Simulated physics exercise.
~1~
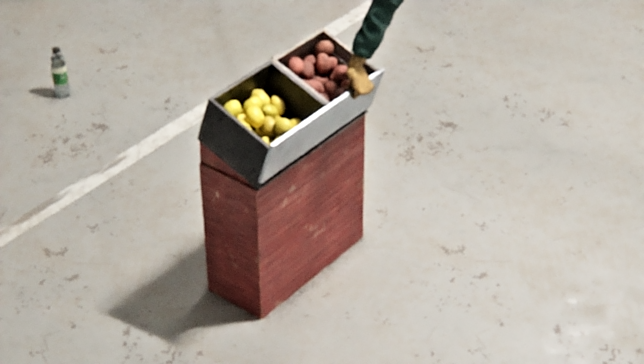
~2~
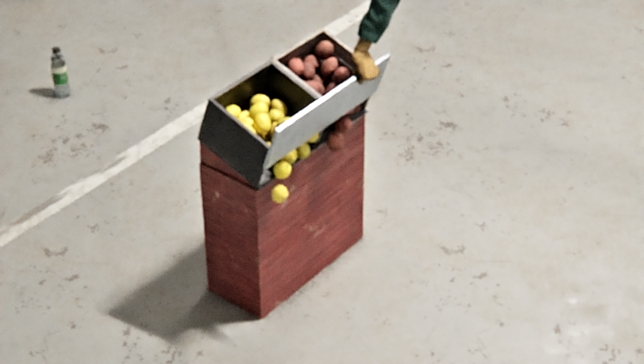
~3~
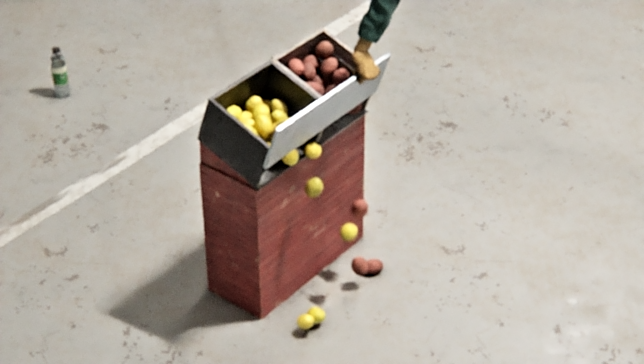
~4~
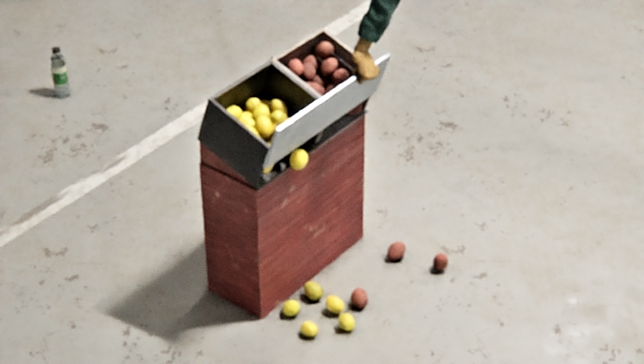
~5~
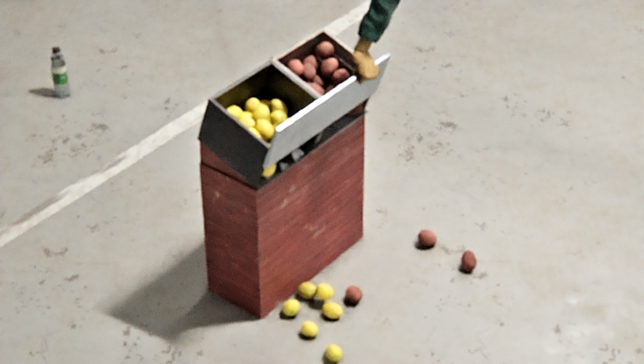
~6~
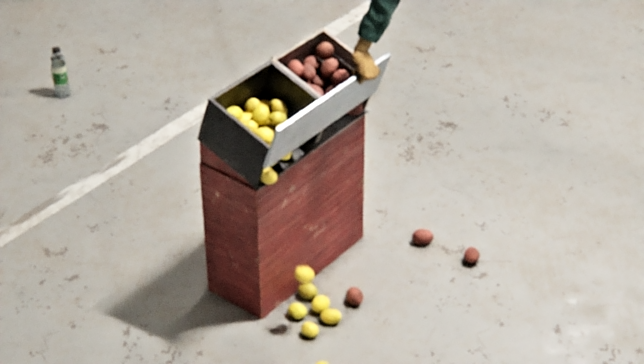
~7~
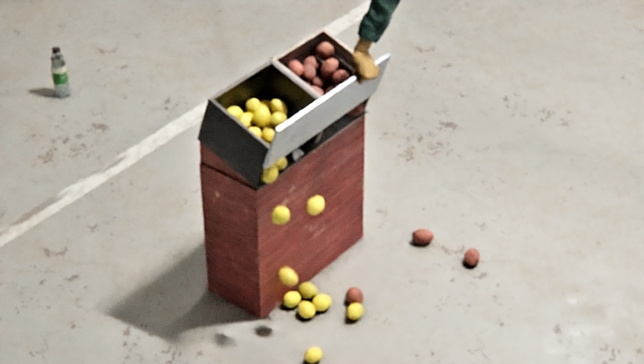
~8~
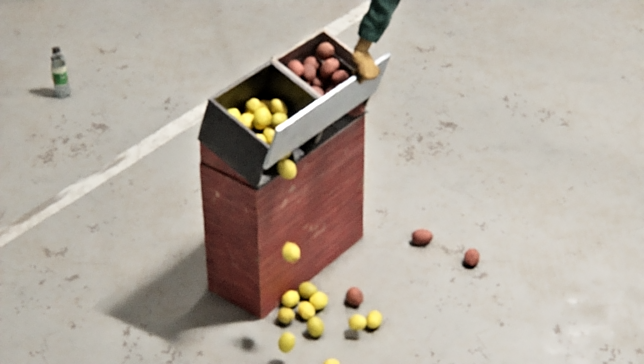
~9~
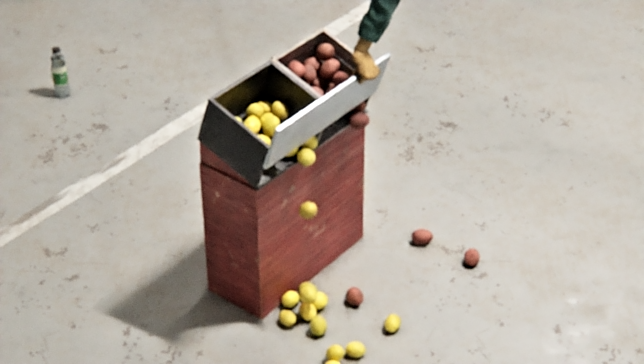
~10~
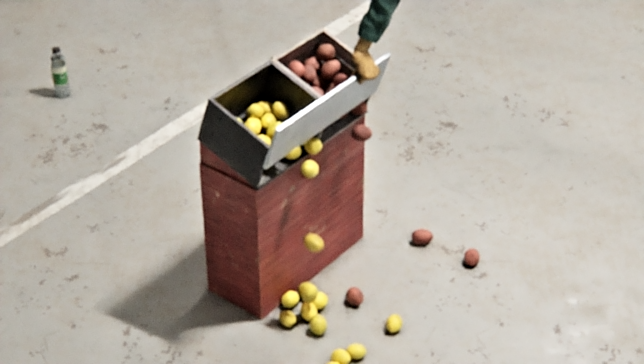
On a concrete floor, a gloved hand holding up a bin's gate as lemons and some red potatoes drop out below.
